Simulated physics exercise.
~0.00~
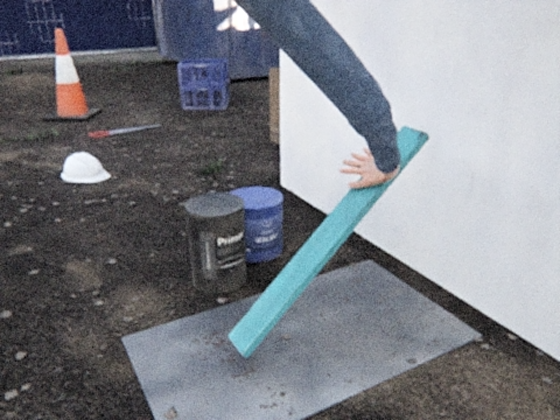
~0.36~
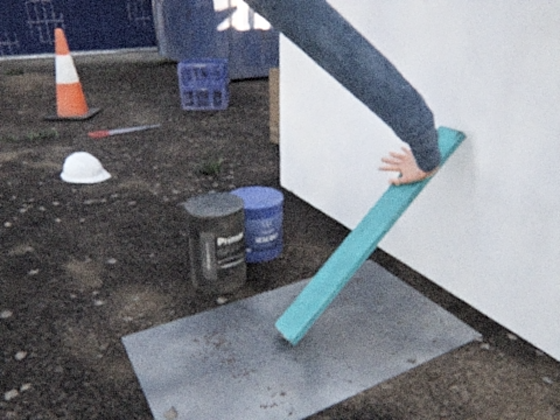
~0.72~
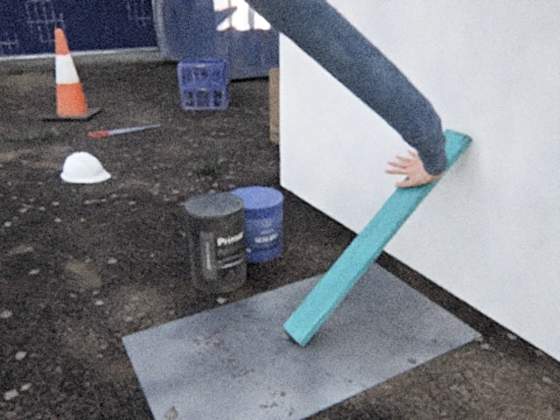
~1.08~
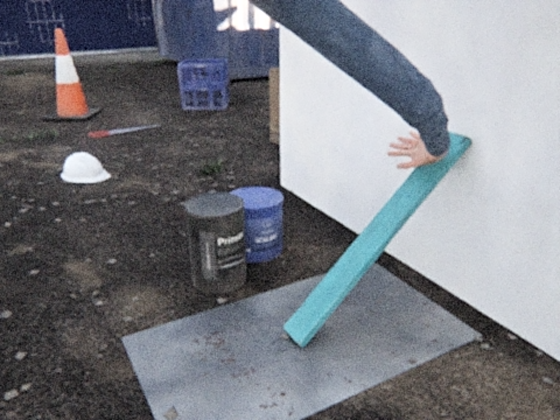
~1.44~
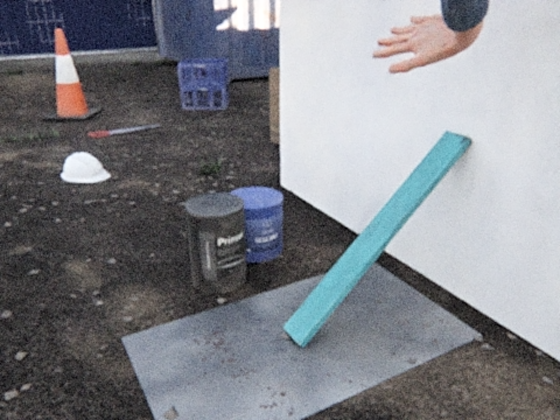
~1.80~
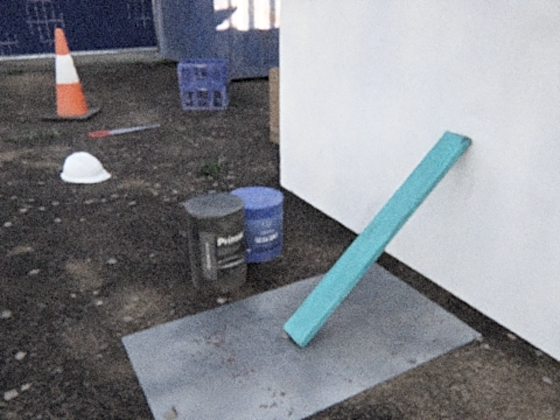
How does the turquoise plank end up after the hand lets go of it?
It remains leaning against the white wall, with its lower end resting on the grey sheet.
